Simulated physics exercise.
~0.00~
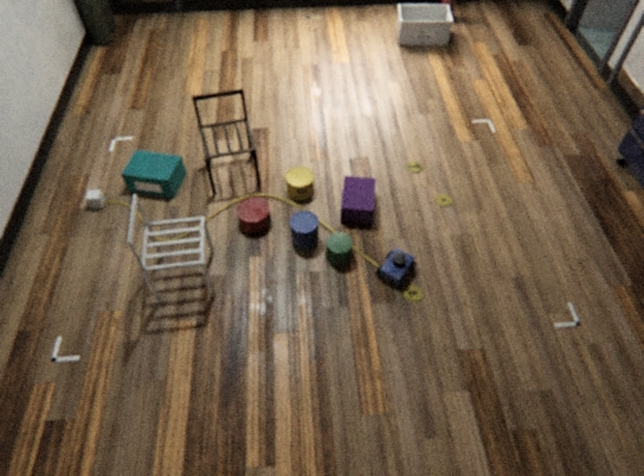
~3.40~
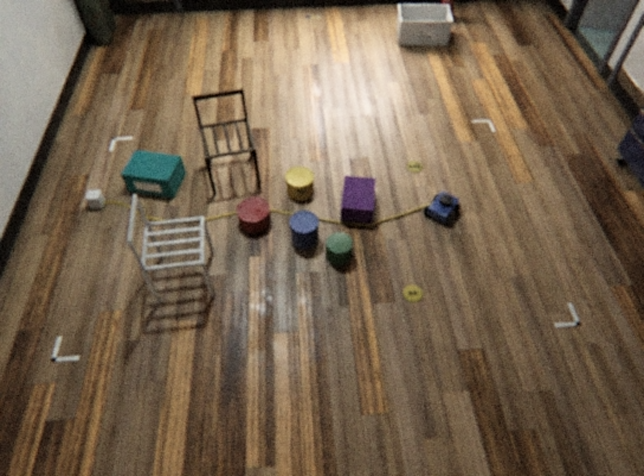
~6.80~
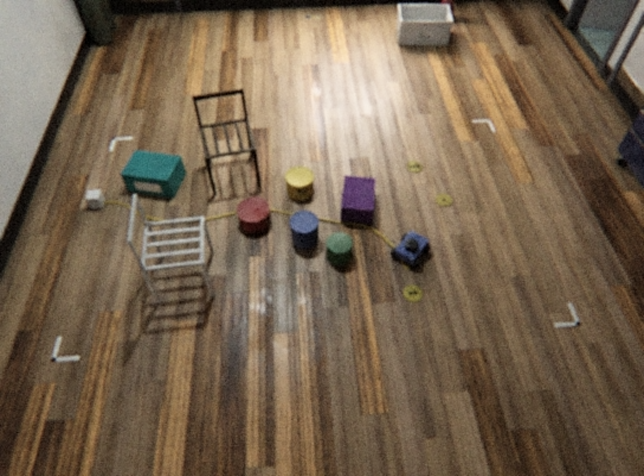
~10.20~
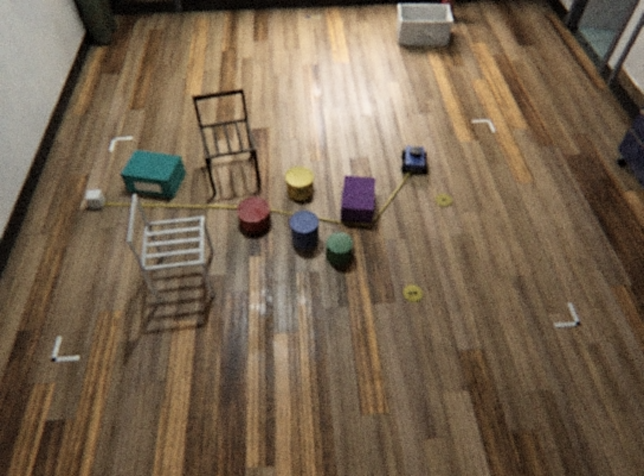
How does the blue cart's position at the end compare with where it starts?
It starts below and to the right of the purple box, near the green tub. It ends much farther up and slightly farther right, above and to the right of the purple box.
